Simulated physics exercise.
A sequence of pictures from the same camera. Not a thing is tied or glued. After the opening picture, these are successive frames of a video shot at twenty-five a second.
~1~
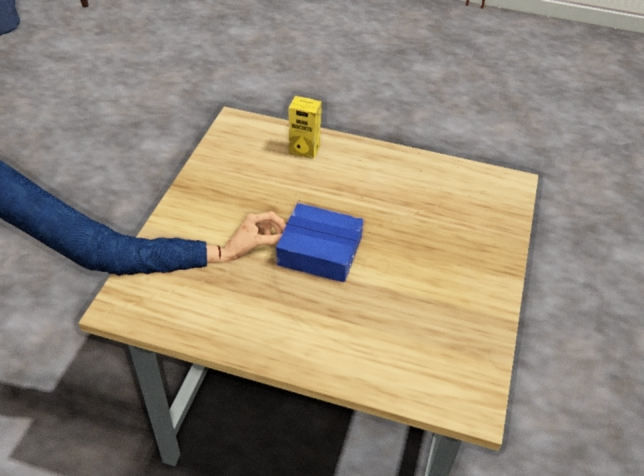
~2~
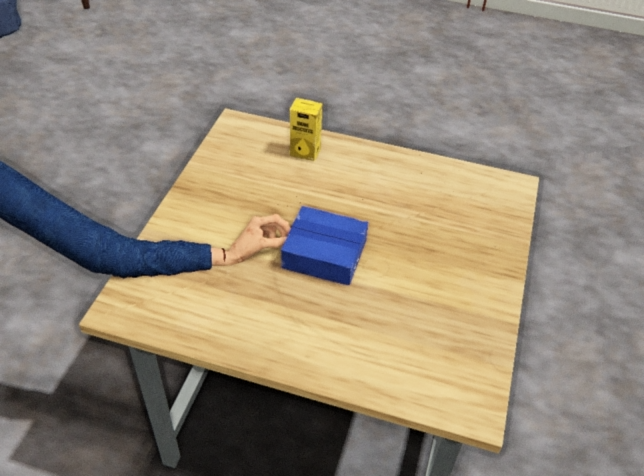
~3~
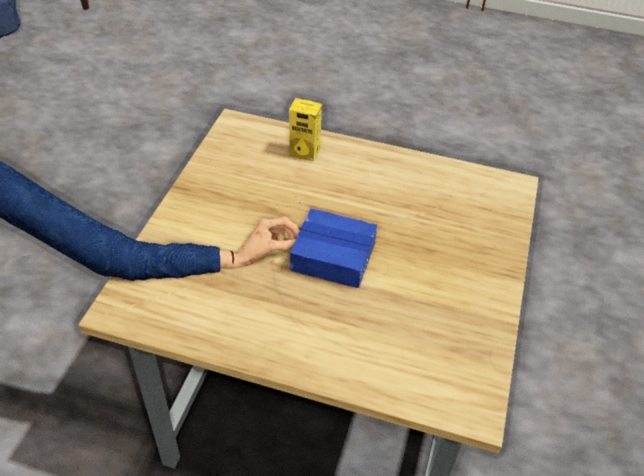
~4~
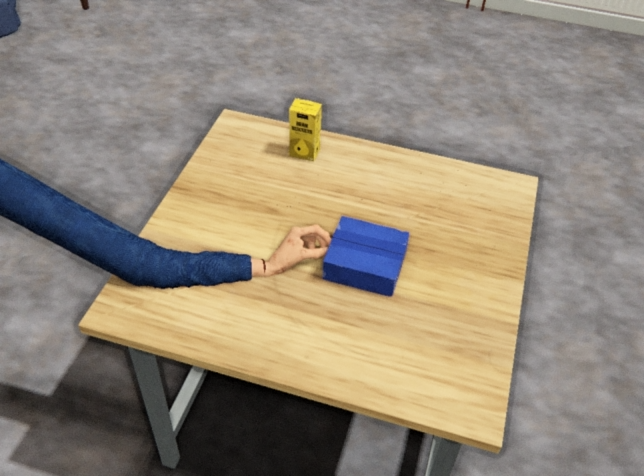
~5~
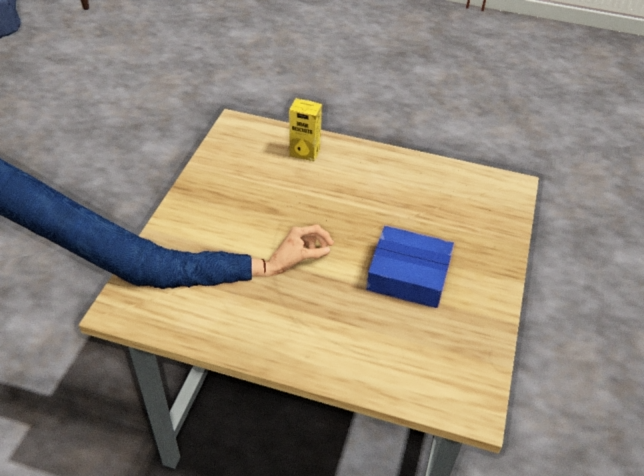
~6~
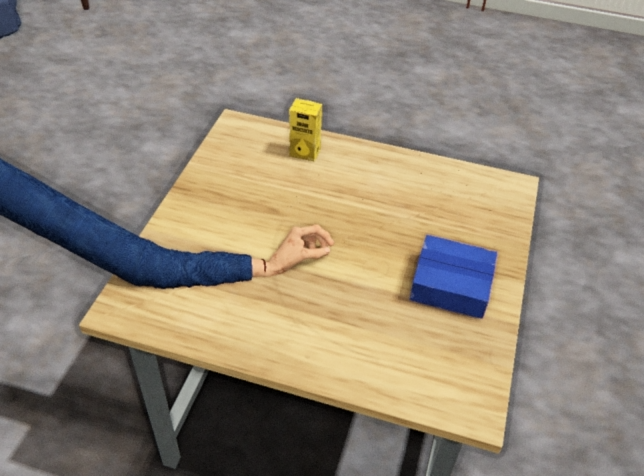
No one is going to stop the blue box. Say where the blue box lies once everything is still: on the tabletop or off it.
Ends up off it.
Then, 0.10 s on from there, blue box now off the table.
Then, 0.30 s on from there, things are still on the move.
Then, 0.50 s on from there, as before.
In the end, off the table, blue box.
